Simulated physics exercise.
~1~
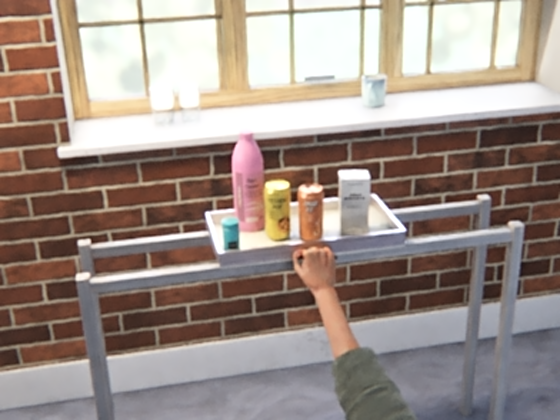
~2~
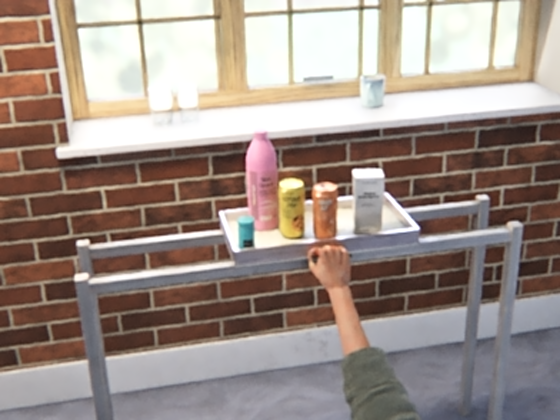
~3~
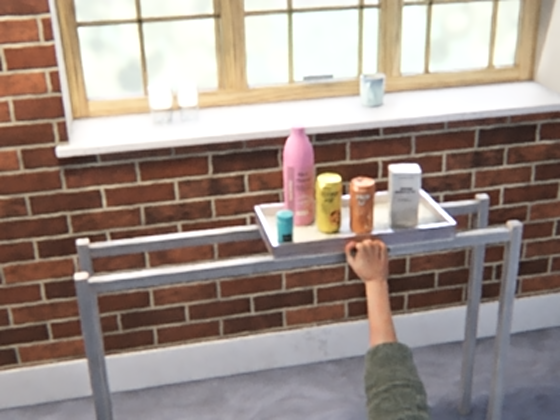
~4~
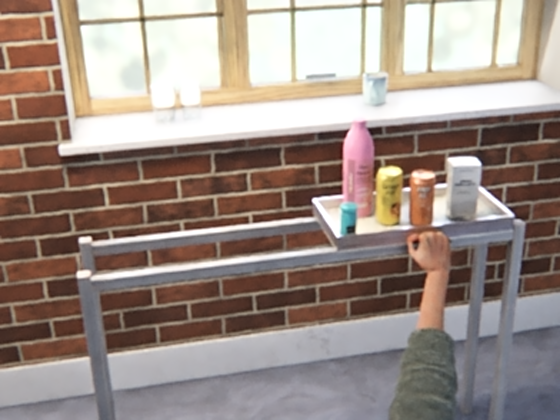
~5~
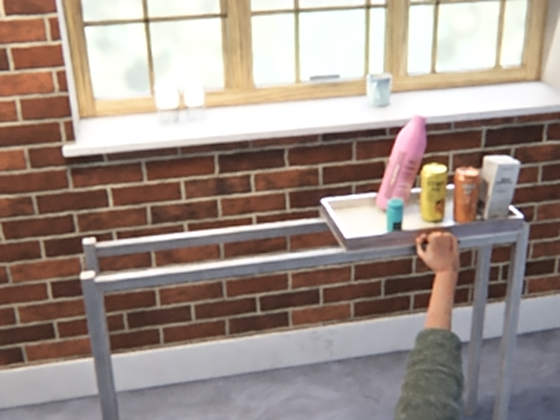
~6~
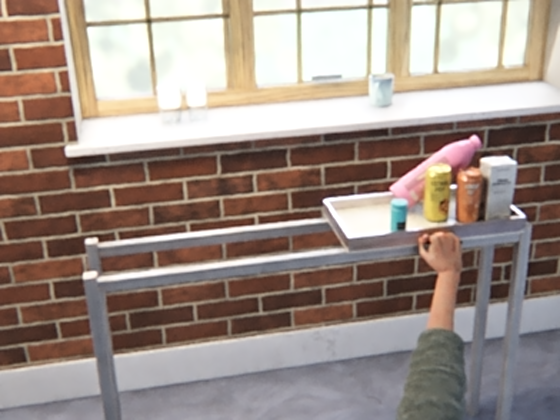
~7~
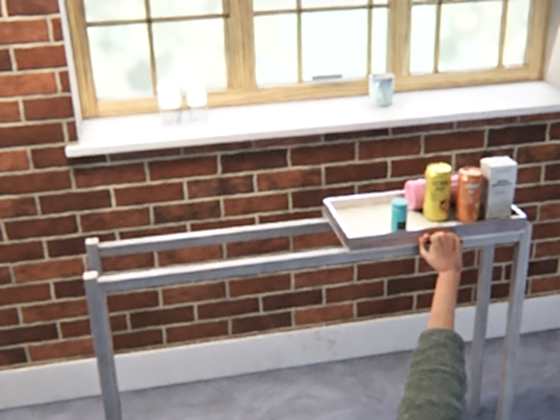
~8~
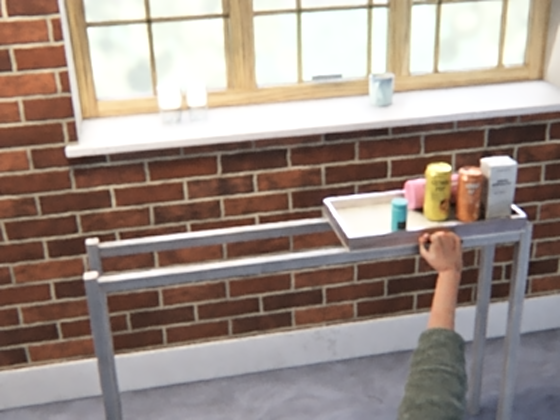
A pink bottle topples onto its side as a hand slides its tray right along a rack.
